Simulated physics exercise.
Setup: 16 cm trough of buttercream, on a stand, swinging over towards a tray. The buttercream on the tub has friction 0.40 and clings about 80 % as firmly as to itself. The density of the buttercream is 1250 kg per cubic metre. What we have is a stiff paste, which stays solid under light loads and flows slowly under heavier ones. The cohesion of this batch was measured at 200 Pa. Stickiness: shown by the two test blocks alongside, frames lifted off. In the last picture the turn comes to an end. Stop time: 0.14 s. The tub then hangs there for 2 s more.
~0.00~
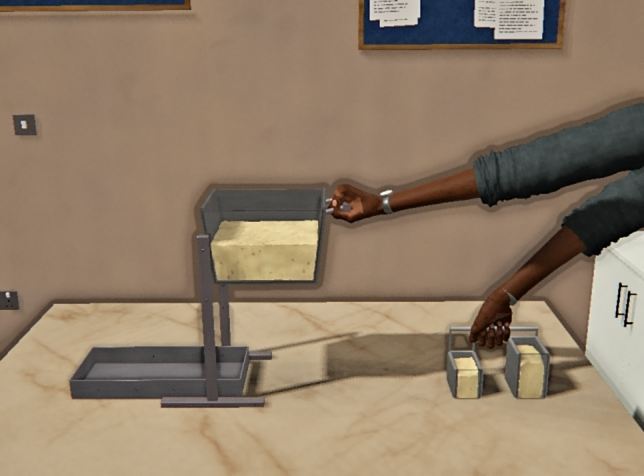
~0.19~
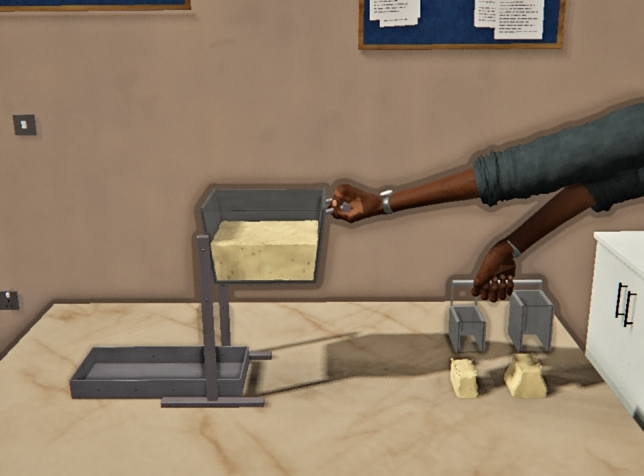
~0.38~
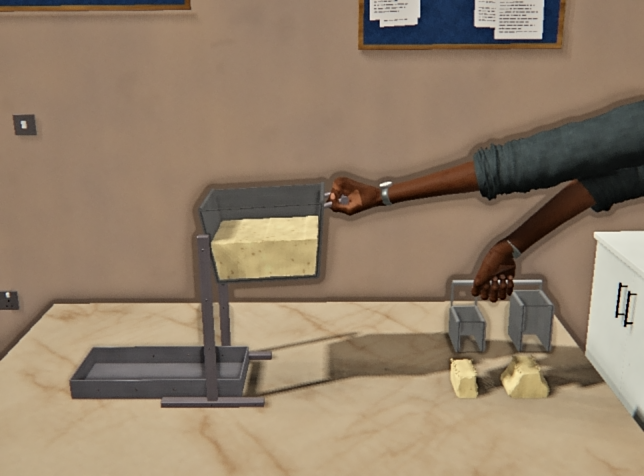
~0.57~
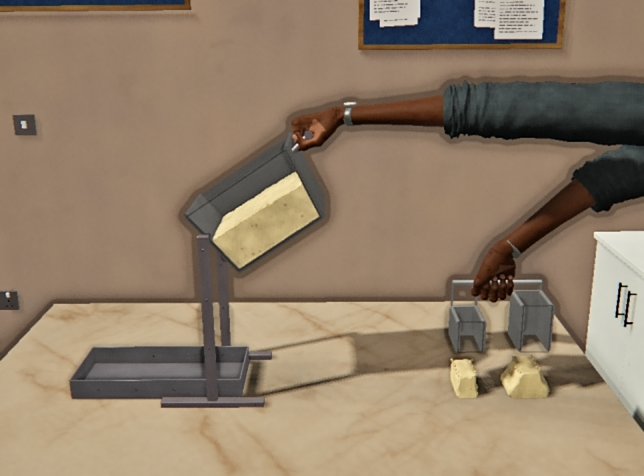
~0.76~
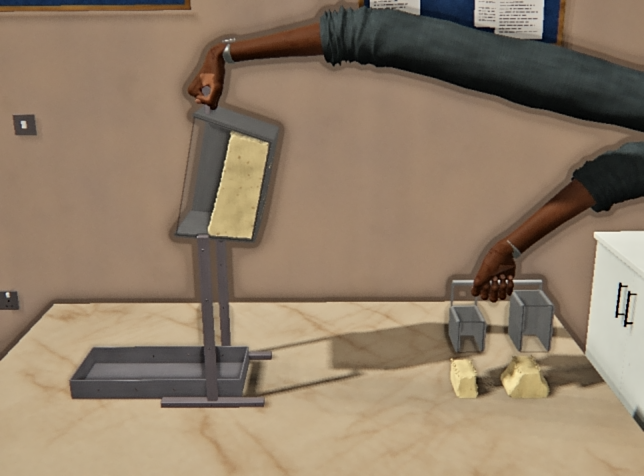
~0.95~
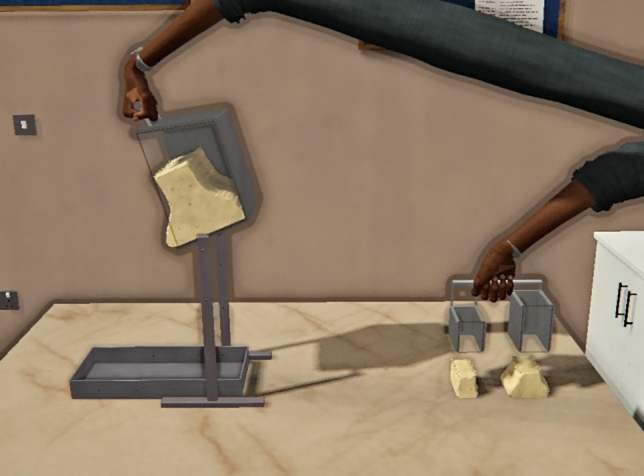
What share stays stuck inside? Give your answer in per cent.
0 %.
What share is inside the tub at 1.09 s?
Near 30 %.
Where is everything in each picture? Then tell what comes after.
Handle-side rim at (322, 209), tilt 0 degrees; highest point of the buttercream at (214, 244); test blocks 6.2 cm, 9.6 cm high (left to right), in the first picture.
Handle-side rim at (322, 209), tilt 0 degrees; highest point of the buttercream at (214, 244); test blocks 6.0 cm, 7.5 cm high (left to right), in the second picture.
Handle-side rim at (320, 203), tilt 3 degrees; highest point of the buttercream at (311, 238); test blocks 5.9 cm, 6.9 cm high (left to right), in the third picture.
Handle-side rim at (284, 149), tilt 34 degrees; highest point of the buttercream at (298, 186); test blocks 5.9 cm, 6.9 cm high (left to right), in the fourth picture.
Handle-side rim at (194, 118), tilt 78 degrees; highest point of the buttercream at (236, 135); test blocks 5.9 cm, 6.9 cm high (left to right), in the fifth picture.
Handle-side rim at (137, 135), tilt 106 degrees; highest point of the buttercream at (188, 164); test blocks 5.9 cm, 6.9 cm high (left to right), in the sixth picture.
By 1.09 s, the tub is at 106 degrees and holds 31 %.
By 1.26 s, the tub is at 106 degrees and holds 11 %.
By 1.43 s, the tub is at 106 degrees and holds 0 %.
By 1.60 s, the tub is at 106 degrees and holds 0 %.
By 2.95 s, at the end, the tub is at 106 degrees and holds 0 %.
